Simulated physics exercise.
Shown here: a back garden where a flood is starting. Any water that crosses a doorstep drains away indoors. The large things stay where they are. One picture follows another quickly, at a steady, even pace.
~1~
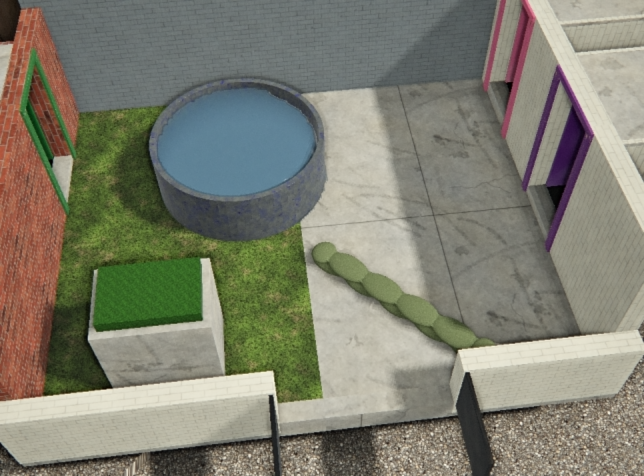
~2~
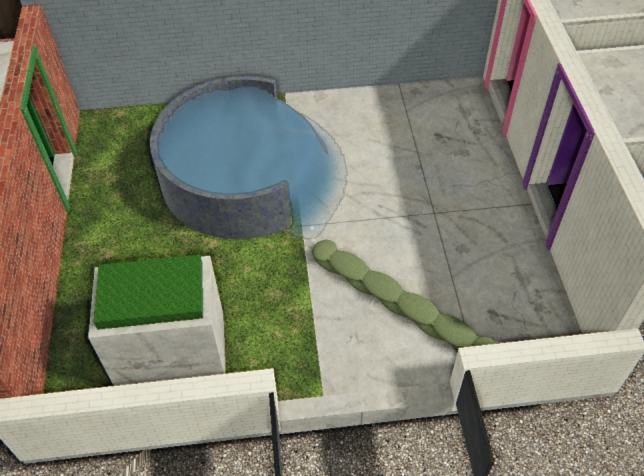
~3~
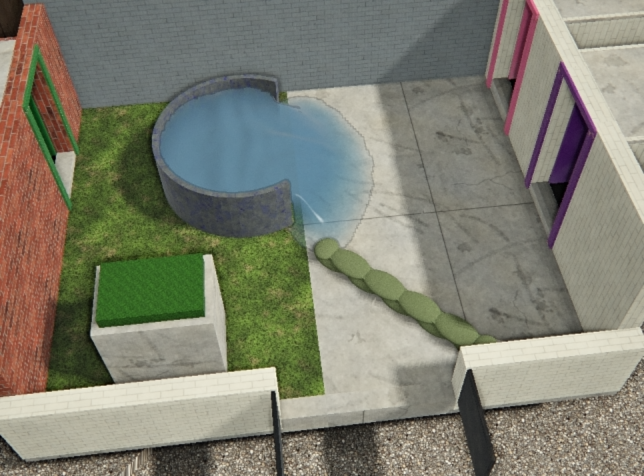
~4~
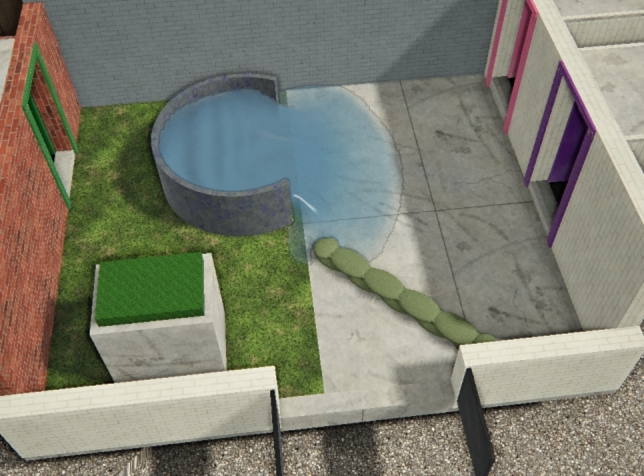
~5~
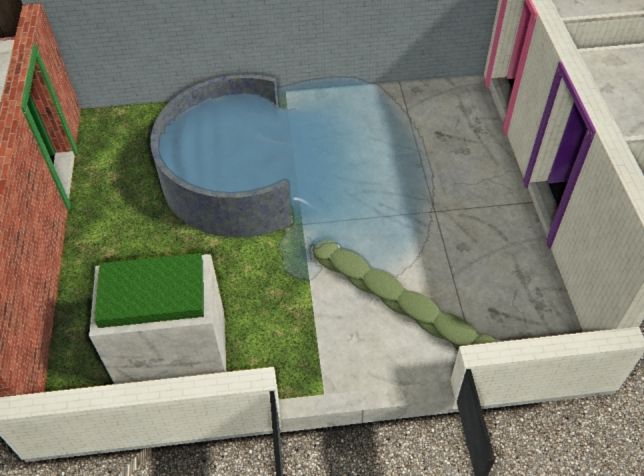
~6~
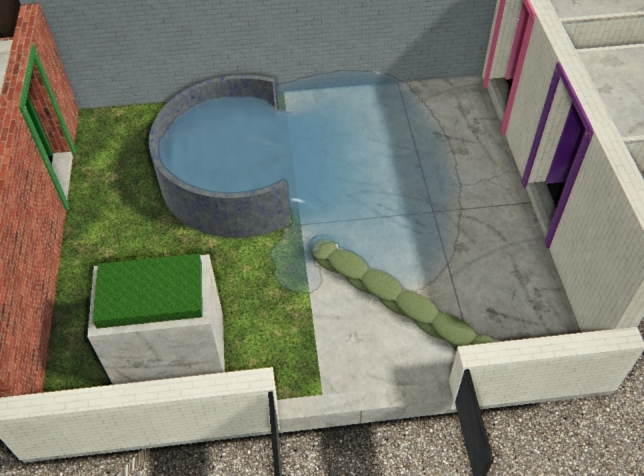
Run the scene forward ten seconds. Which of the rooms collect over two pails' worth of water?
The purple door collects over two pails; the green door collects two pails or less; the pink door collects over two pails.
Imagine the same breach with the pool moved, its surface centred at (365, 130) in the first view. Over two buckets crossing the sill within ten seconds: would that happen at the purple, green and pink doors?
Taking the doors in turn, purple surpasses that, green remains short, and pink surpasses that.
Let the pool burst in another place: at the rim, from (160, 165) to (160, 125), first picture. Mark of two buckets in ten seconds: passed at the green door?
In short: Green door tops the mark.
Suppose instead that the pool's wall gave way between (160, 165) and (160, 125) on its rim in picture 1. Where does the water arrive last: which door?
The door marked purple.
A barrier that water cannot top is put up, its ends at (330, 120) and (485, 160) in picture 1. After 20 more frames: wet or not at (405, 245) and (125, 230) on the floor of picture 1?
Inundated; unwetted.
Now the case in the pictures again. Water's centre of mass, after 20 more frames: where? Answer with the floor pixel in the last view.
I'd mark it close to (410, 195).
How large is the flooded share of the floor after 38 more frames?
Estimated share: Around 70 %.
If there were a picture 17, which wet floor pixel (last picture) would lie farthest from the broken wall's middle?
Estimated pixel: (581, 365).
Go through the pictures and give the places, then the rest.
The first frame shows still water in the round pool at (238, 140).
In the second frame, the front is at a hidden place, out from the gap at (320, 153).
In the third frame, the front is at (333, 247), out from the gap at (322, 156).
In the fourth frame, the front is at (359, 263), out from the gap at (321, 157).
In the fifth frame, water pours out at (321, 159) and has run to (381, 278).
In the sixth frame, water pours out at (319, 159) and has run to (411, 287).
A moment on, water covers 50 % of the floor; the purple door wet at the sill, nothing in, the green door not reached, the pink door wet at the sill, nothing in.
Next, water covers 50 % of the floor; the purple door over two buckets in, the green door not reached, the pink door far over two buckets in.
Then, water covers 60 % of the floor; the purple door far over two buckets in, the green door not reached, the pink door far over two buckets in.
Later, water covers 70 % of the floor; the purple door far over two buckets in, the green door not reached, the pink door far over two buckets in.
In the end, water covers 85 % of the floor; the purple door far over two buckets in, the green door wet at the sill, nothing in, the pink door far over two buckets in.
